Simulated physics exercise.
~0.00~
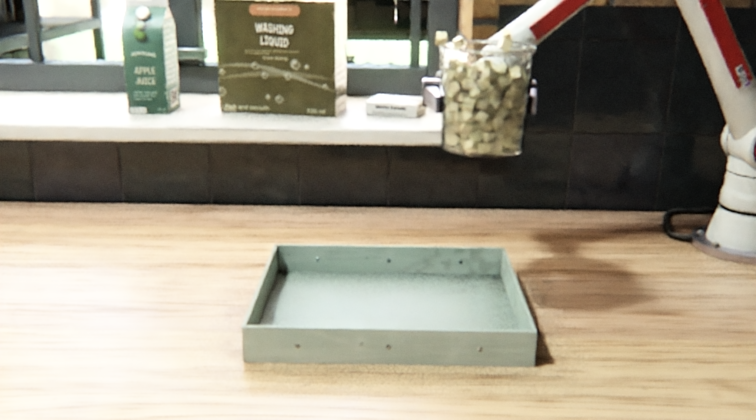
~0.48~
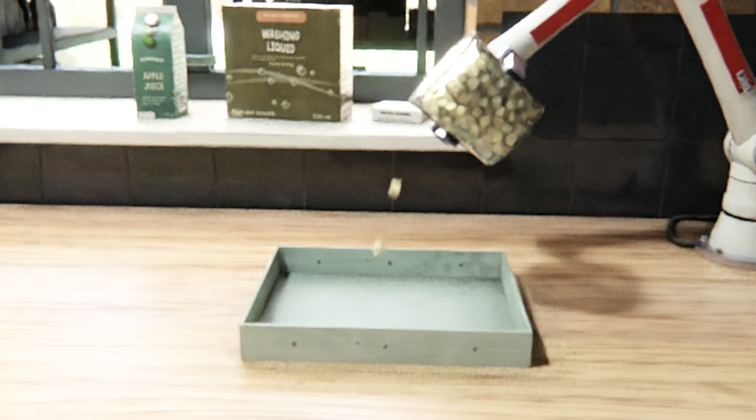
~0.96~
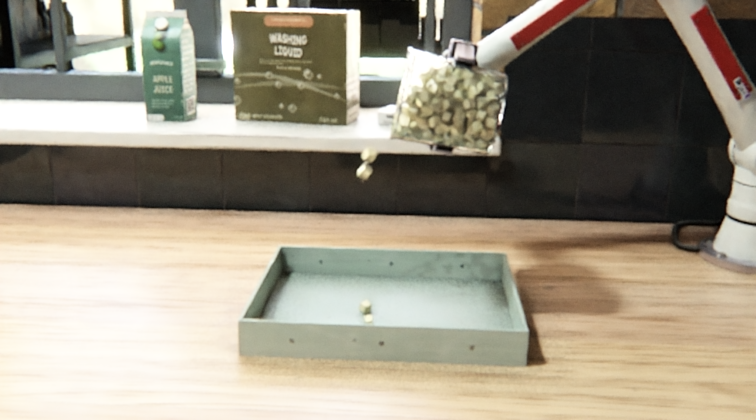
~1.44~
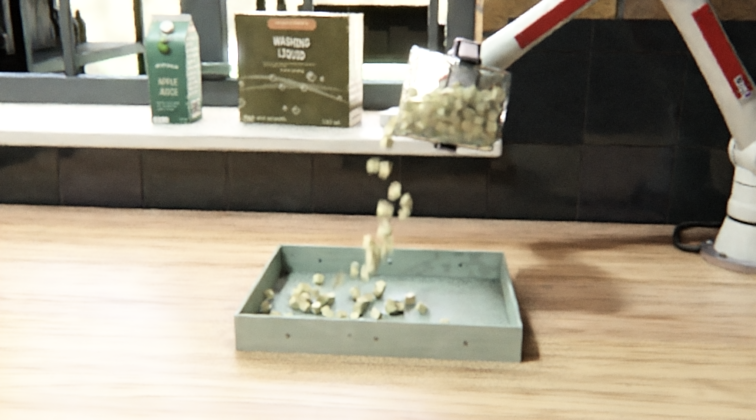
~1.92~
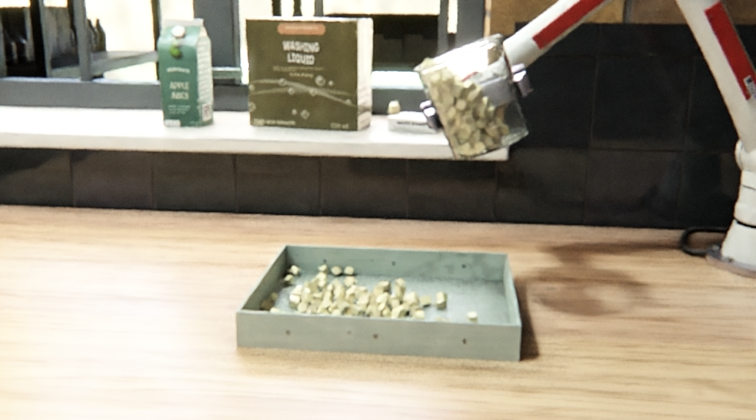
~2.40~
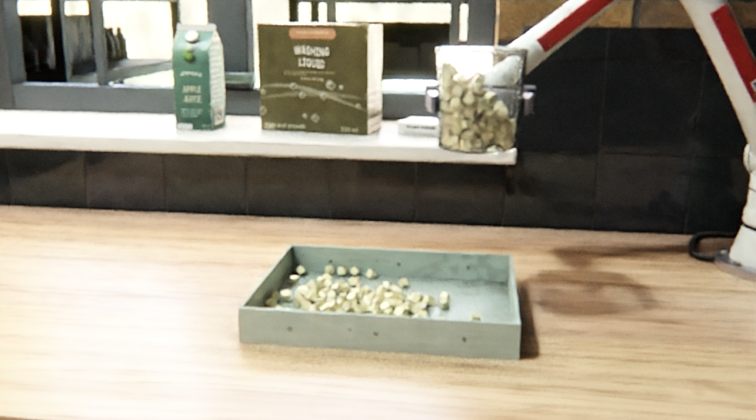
Robot arm tipping a clear cup of pale vegetable dice, spilling some into a grey-green tray, then righting the still part-full cup.
